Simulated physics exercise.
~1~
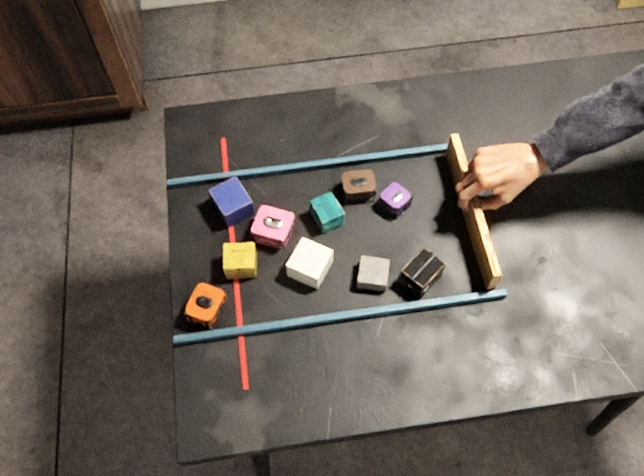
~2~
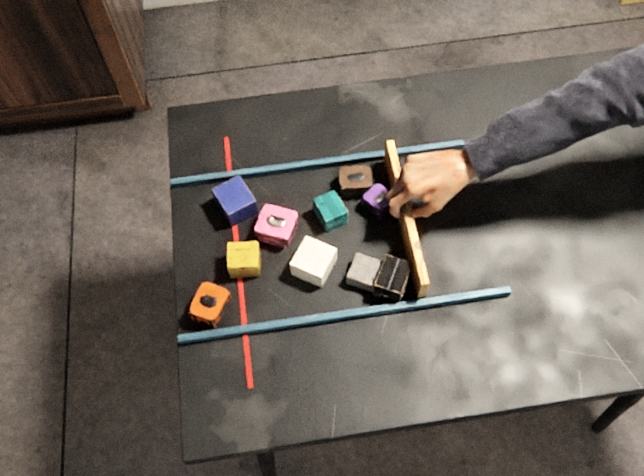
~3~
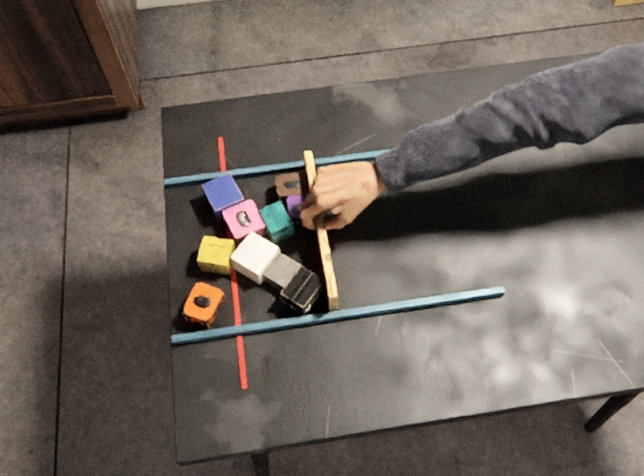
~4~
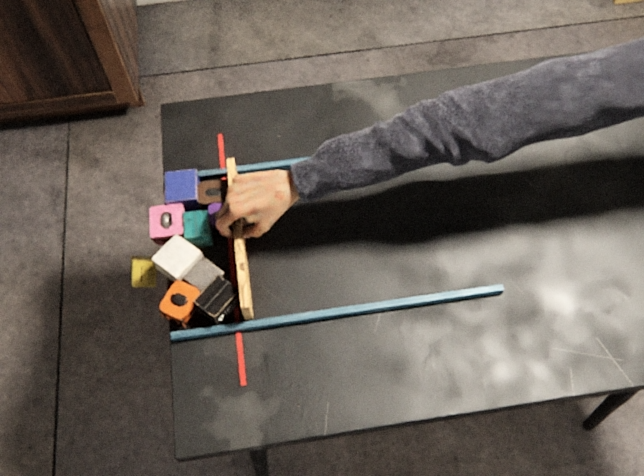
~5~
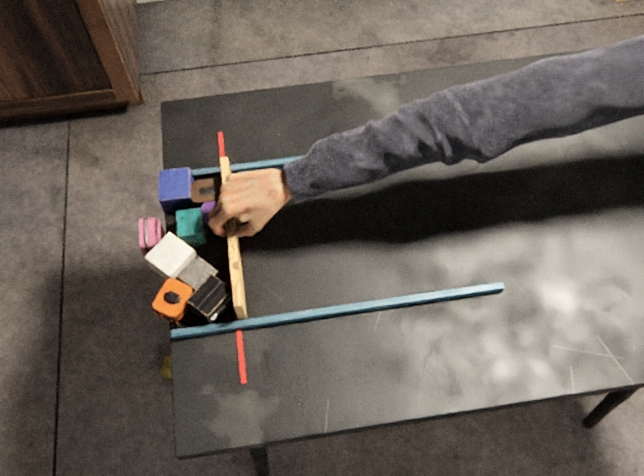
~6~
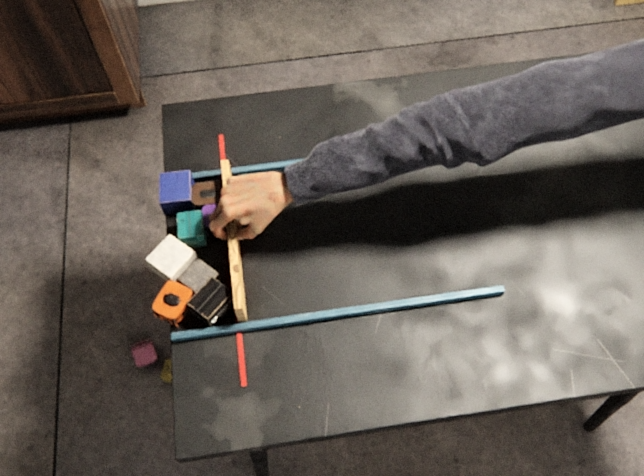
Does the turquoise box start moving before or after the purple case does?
The turquoise box starts moving after the purple case. The purple case is already shifting left with the board while the turquoise box is still at rest.
